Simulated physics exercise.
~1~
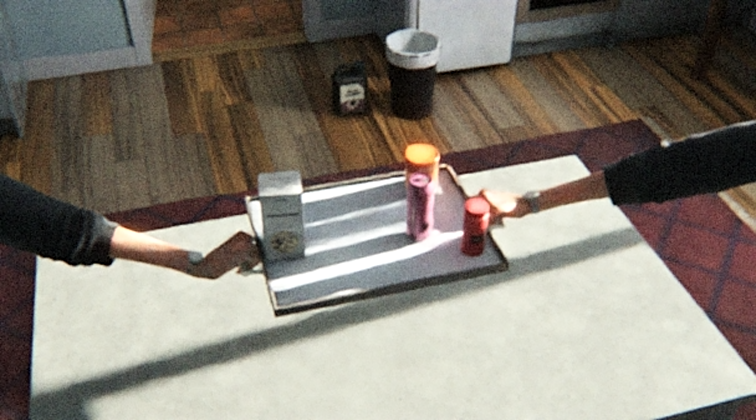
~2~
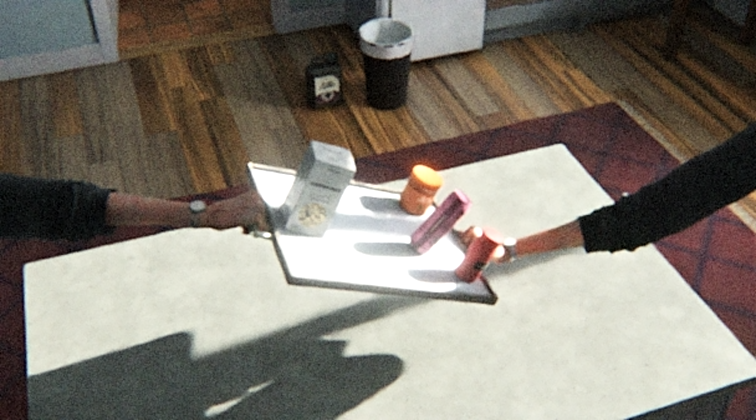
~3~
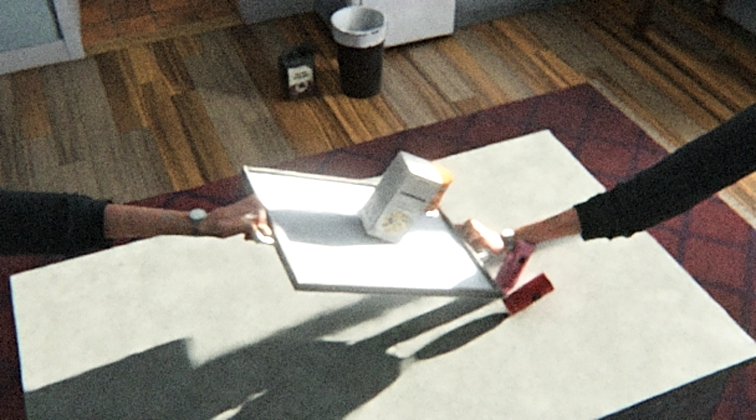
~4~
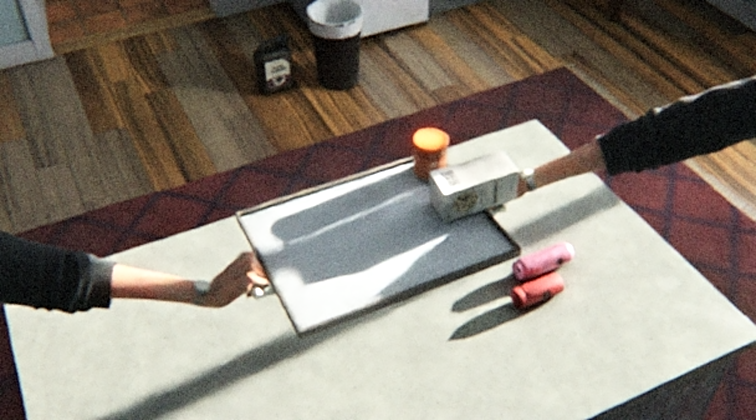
A serving tray is held by two hands, one at each side, over a pale table on a dark red rug and wooden floor, seen from above as the view drifts slightly. On it stand a white carton at left, an orange tin and pink can towards the right, and a small red shaker near the right edge. The tray tips right side down, and everything leans. The pink can and red shaker tumble off the right edge while the carton slides right. Levelled again, the tray holds the toppled carton and upright orange tin, with the other two lying on the table.
